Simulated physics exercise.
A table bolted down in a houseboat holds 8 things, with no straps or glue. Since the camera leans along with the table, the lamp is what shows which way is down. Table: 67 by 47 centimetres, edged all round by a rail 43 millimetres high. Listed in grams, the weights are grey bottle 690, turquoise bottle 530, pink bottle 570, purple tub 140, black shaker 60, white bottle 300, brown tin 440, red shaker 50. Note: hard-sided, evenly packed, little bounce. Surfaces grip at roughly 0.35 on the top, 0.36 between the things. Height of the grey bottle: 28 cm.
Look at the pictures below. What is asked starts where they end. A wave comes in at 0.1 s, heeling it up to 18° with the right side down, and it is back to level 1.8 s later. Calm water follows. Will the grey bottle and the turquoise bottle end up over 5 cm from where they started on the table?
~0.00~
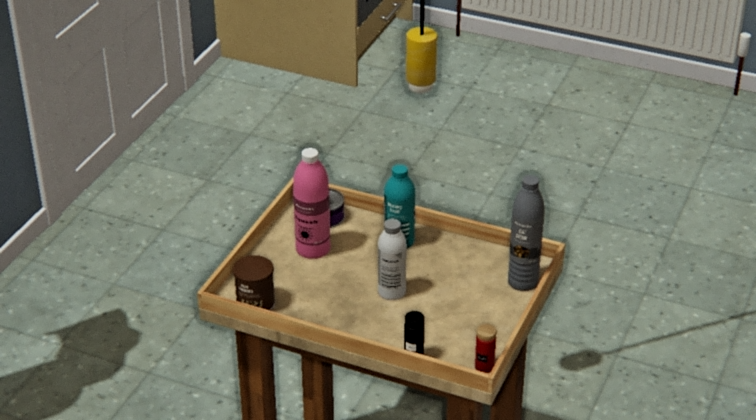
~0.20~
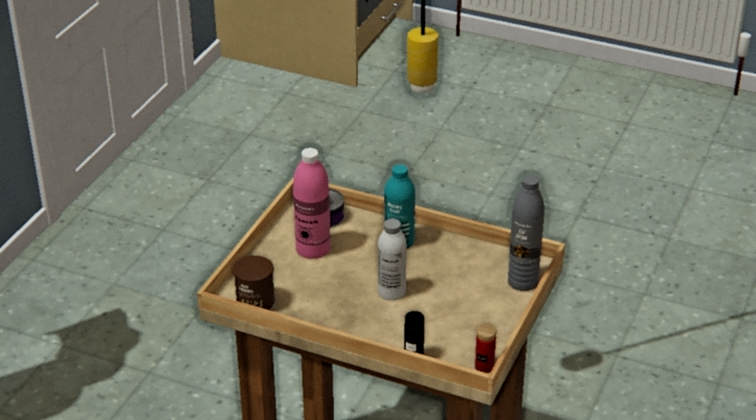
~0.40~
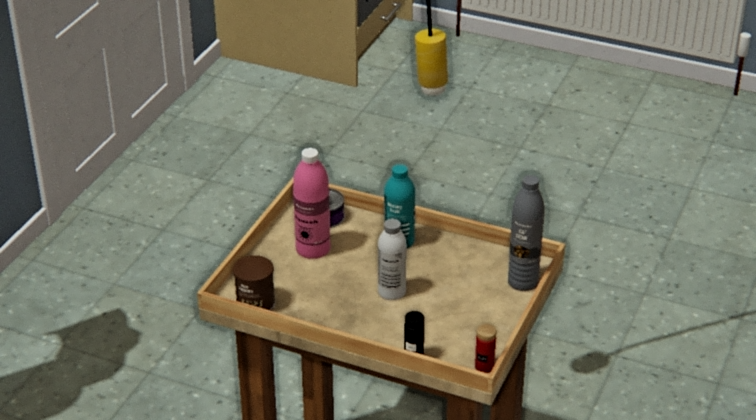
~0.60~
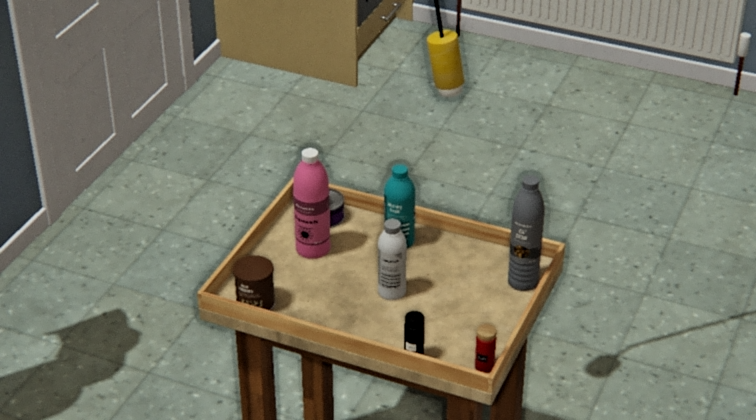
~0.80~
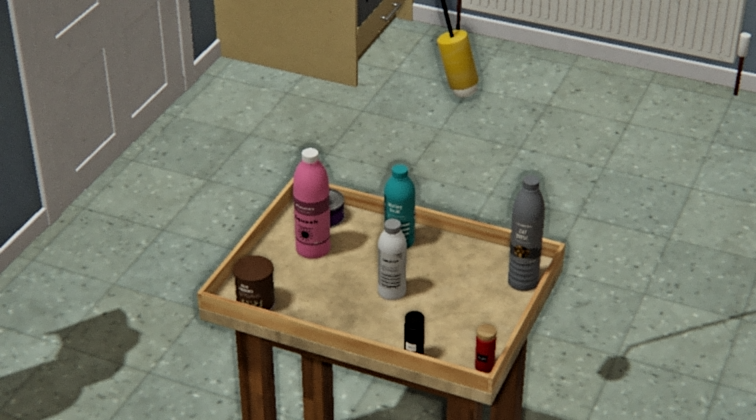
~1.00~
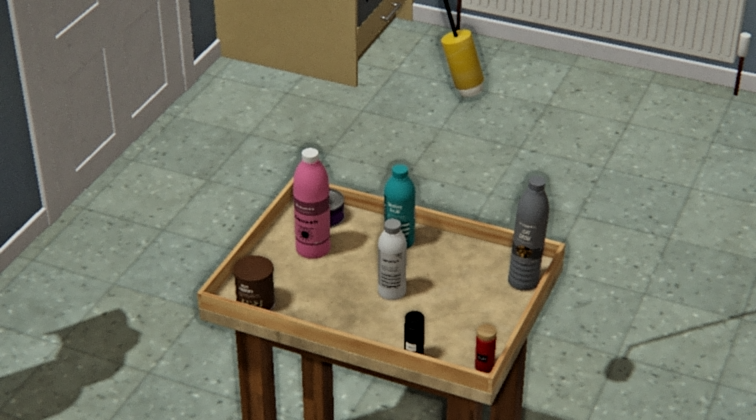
As I see it, the grey bottle will travel too far; the turquoise bottle will not travel far.
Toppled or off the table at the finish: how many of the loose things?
Total: 1.
By 1.40 s, floor tilted 11°, right side down; grey bottle now off the table.
By 1.60 s, floor tilted 4°, right side down.
By 1.80 s, boat level.
When it is over (2.4 s), off the table, grey bottle; the other 7 within 5 cm of the start. In the last view, turquoise bottle near (400, 206).
